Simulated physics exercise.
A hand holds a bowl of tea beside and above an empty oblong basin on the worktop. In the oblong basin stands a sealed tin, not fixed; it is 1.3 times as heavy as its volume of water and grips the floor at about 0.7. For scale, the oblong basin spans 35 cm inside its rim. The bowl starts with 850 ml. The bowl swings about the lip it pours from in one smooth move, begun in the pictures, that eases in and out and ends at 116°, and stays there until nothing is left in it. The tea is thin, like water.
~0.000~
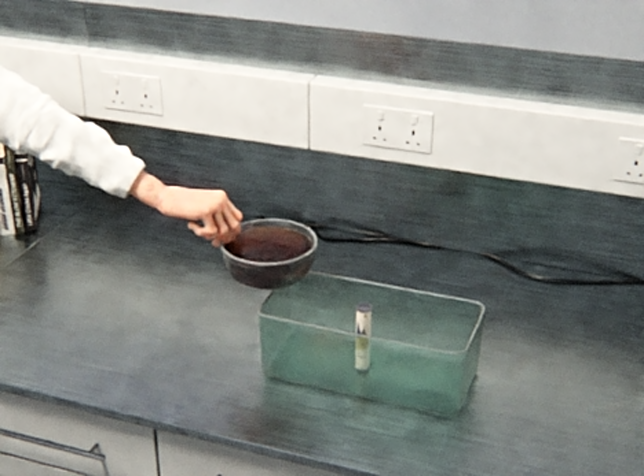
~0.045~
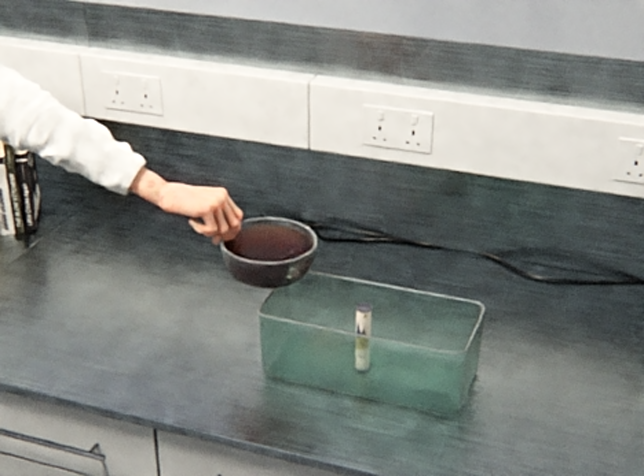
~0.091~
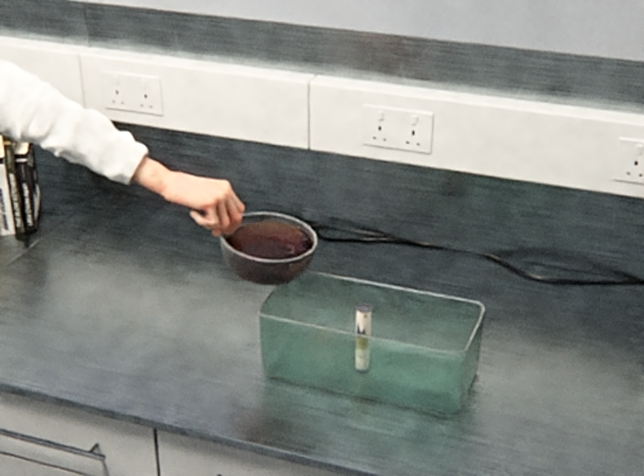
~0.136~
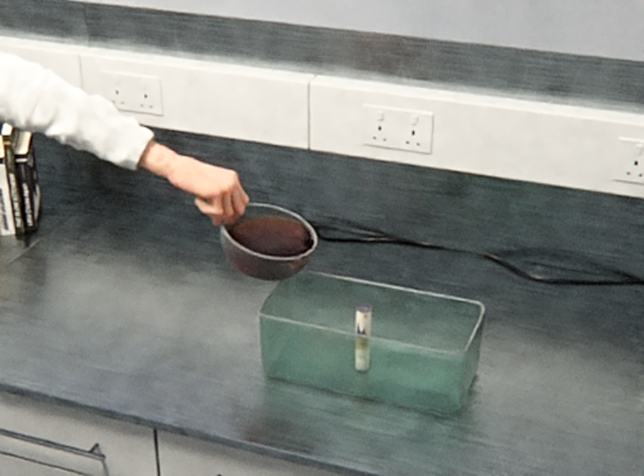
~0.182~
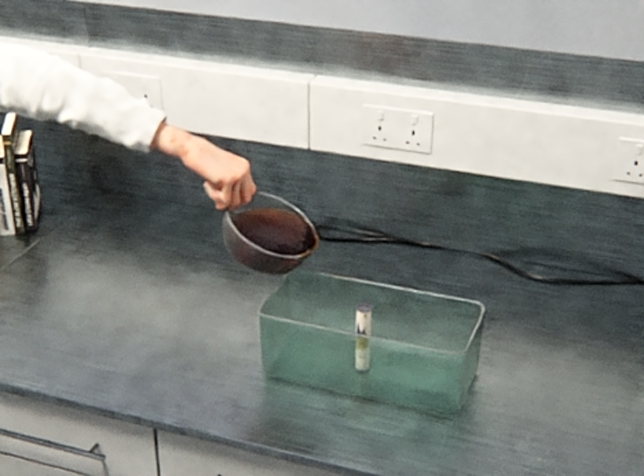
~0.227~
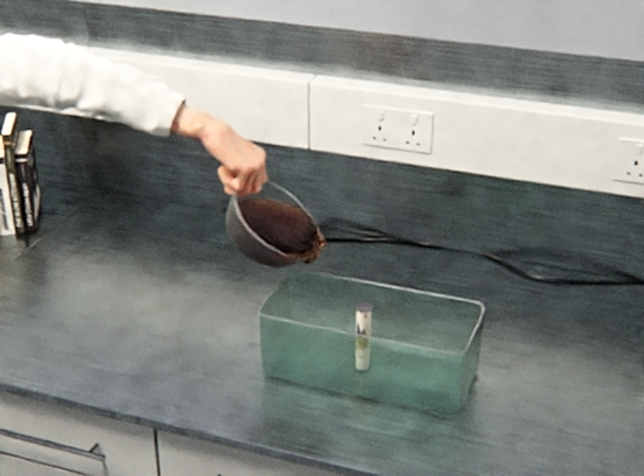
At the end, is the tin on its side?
The tin remains upright.
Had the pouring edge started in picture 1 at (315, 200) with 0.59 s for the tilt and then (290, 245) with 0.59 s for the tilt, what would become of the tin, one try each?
First it goes over; then it falls.
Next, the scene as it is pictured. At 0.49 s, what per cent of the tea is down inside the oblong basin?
About 24 per cent.
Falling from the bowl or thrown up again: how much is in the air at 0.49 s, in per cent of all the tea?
About 62 per cent.
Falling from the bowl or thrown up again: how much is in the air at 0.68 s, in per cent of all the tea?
About 1 per cent.
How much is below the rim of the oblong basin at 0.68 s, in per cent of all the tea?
Near 98 in a hundred.
By 0.49 s the tilt is 107° and 14 per cent is still to pour; the tin stands where it began.
By 0.68 s the tilt is 116° and 0 per cent is still to pour; the tin stands where it began.
By 0.87 s the tilt is 116° and 0 per cent is still to pour; the tin stands where it began.
By 1.09 s the tilt is 116° and 0 per cent is still to pour; the tin stands where it began.
At rest the tin stands where it began.
